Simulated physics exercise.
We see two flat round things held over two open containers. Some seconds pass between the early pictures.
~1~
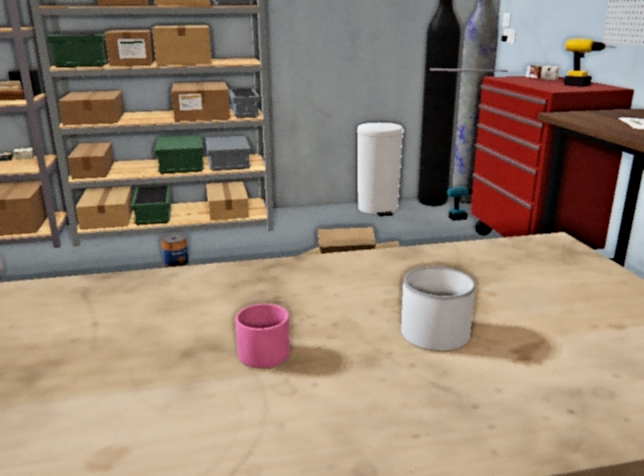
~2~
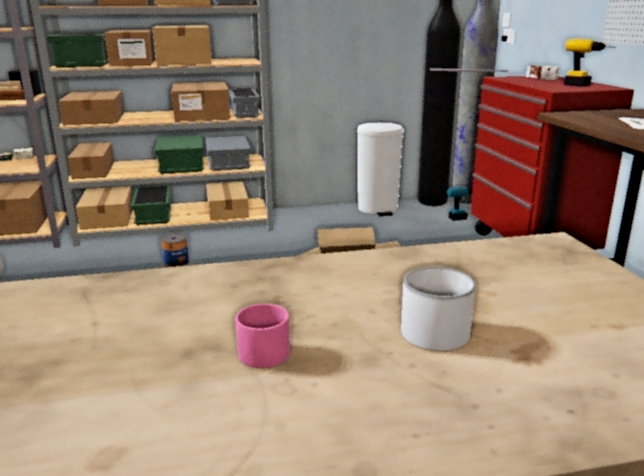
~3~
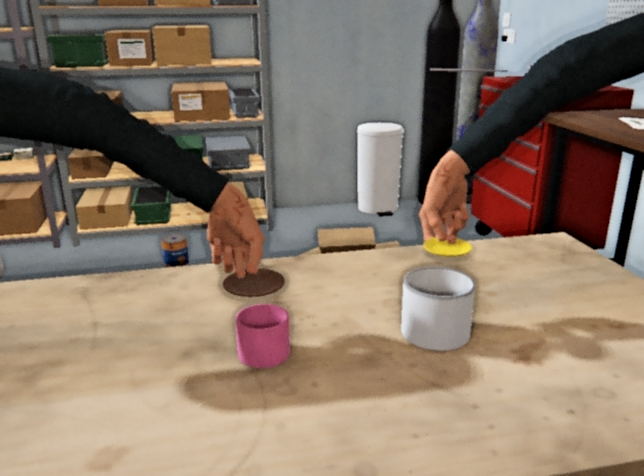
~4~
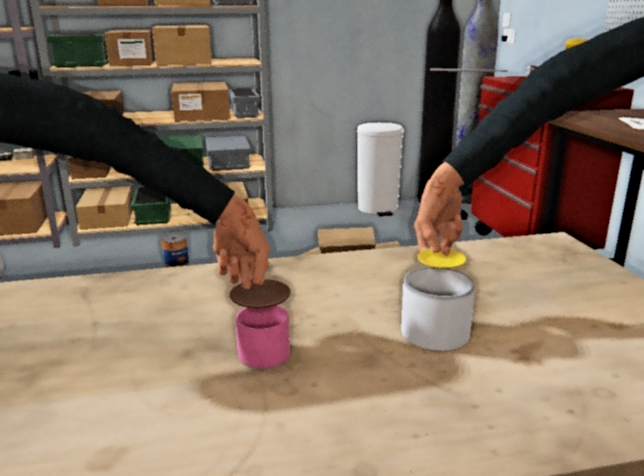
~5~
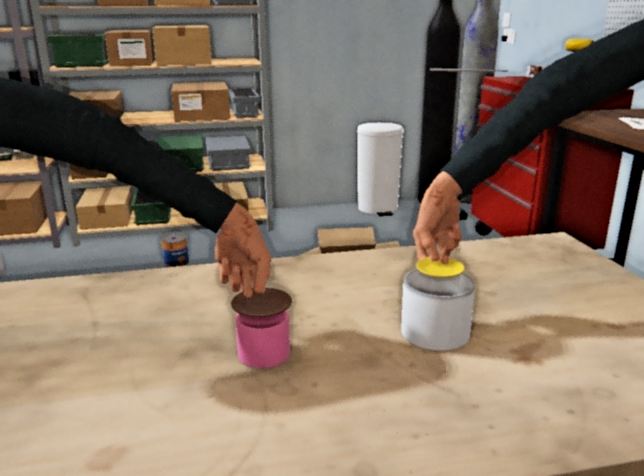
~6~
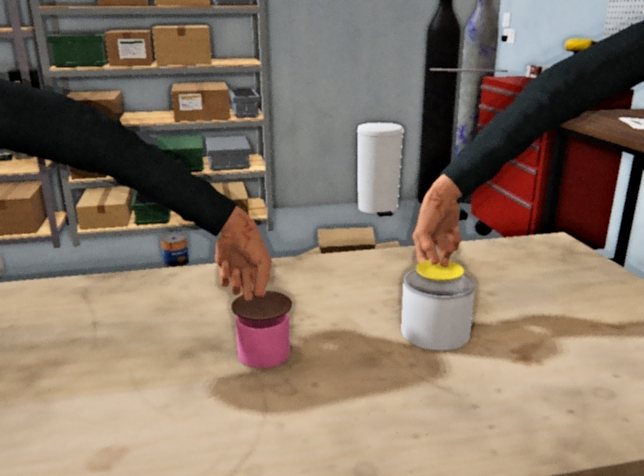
Two hands enter above a workbench, holding a brown disc over a small pink container on the left and a yellow disc over a larger white container on the right, then lower both discs toward the open tops.
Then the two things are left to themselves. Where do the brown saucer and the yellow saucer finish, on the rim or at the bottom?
The brown saucer covers the opening; the yellow saucer drops inside.
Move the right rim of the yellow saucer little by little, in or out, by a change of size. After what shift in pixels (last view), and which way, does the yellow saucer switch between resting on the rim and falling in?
Some 8 pixels, right.
Then, 0.14 s later than the last frame, brown saucer sitting on the rim near (262, 313); yellow saucer shifted about its own width near (438, 297).
When it is over, the brown saucer works as a lid, near (262, 313); the yellow saucer slips past the rim, near (435, 329).
